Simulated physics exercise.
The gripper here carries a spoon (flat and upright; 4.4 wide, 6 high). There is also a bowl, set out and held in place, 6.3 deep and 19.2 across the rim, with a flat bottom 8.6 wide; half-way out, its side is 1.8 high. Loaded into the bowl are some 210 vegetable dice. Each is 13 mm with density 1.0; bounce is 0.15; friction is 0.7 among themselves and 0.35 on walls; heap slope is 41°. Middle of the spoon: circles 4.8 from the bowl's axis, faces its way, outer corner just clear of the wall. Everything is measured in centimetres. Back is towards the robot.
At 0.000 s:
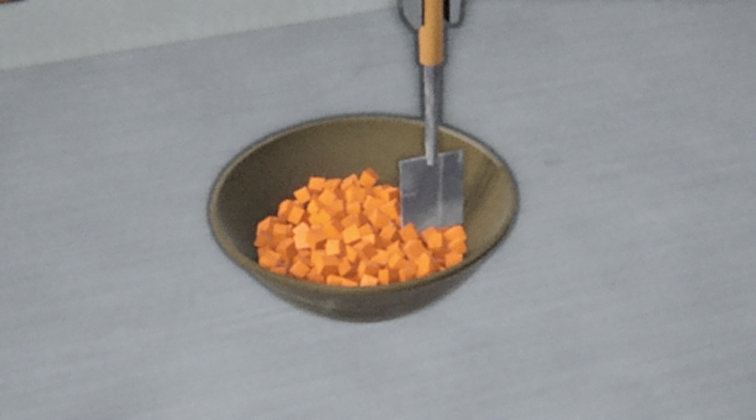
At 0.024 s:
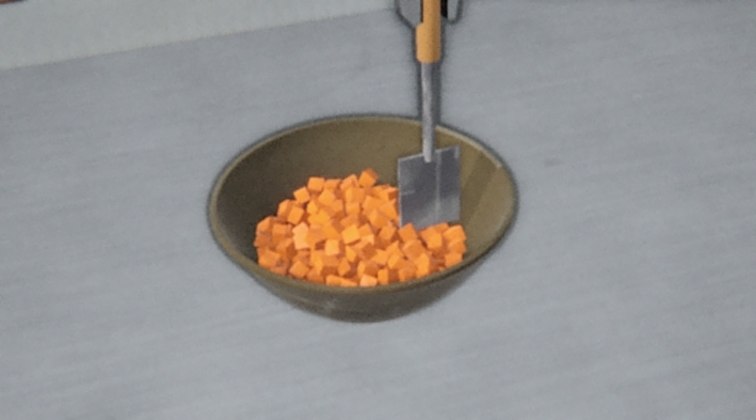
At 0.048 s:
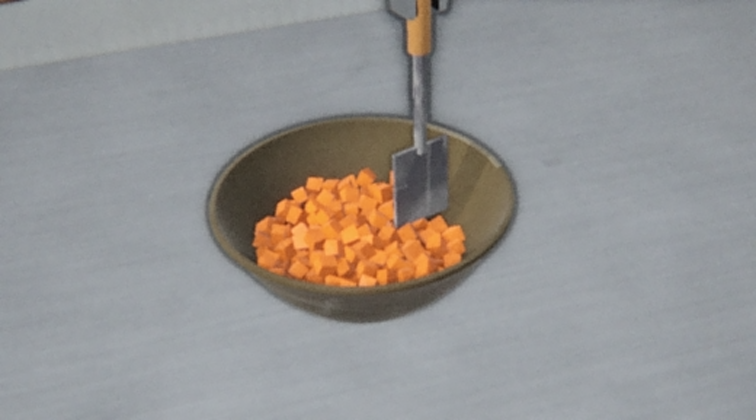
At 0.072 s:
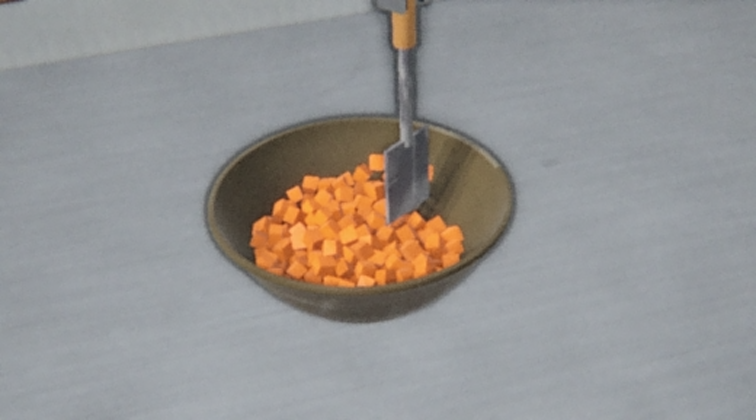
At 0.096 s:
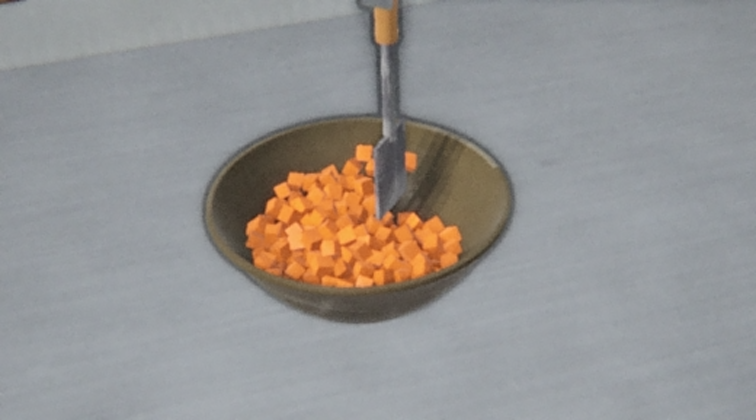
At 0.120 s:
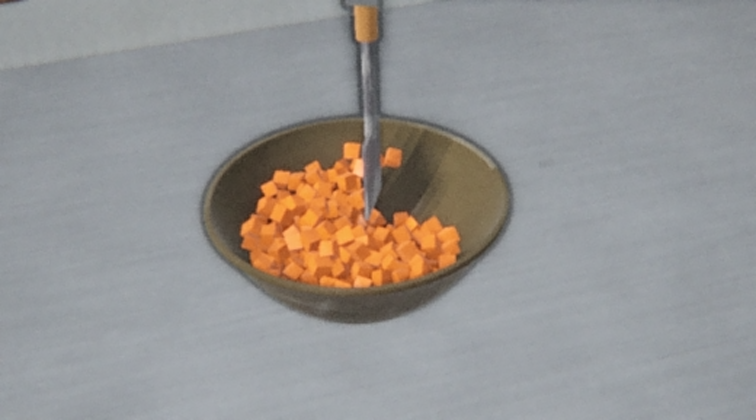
The video shows a flat metal tool with an orange handle standing in a brown bowl of orange cubes, then sweeping left along the bowl's far side while turning edge-on, pushing some cubes up and to the left.
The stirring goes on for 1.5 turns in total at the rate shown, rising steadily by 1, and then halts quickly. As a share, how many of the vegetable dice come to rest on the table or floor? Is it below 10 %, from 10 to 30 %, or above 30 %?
From 10 to 30 %.
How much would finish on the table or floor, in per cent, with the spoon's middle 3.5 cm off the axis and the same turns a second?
It would be close to 10 per cent then.
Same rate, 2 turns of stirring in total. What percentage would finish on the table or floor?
Estimate: About 30 percent.
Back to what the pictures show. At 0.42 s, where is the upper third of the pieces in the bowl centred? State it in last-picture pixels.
(395, 265), roughly.
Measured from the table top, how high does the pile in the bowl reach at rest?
6.5 cm, roughly.
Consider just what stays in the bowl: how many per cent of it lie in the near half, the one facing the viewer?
Roughly 70 percent of it.
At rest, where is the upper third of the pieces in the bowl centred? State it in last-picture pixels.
About (312, 274).
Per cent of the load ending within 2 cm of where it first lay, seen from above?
That comes to some 10 per cent.
After 0.42 s, 248° round, highest piece 9 above the table; 197 in the bowl, 7 on the table or floor, 6 in flight or on the tool.
After 0.73 s, 74° round, highest piece 9 above the table; 184 in the bowl, 23 on the table or floor, 3 in flight or on the tool.
After 1.08 s, 180° round, highest piece 7 above the table; 173 in the bowl, 37 on the table or floor.
After 1.78 s, 180° round, highest piece 6 above the table; 173 in the bowl, 37 on the table or floor.
In the end, 173 in the bowl, 37 on the table or floor. That is 18 % on the table or floor.
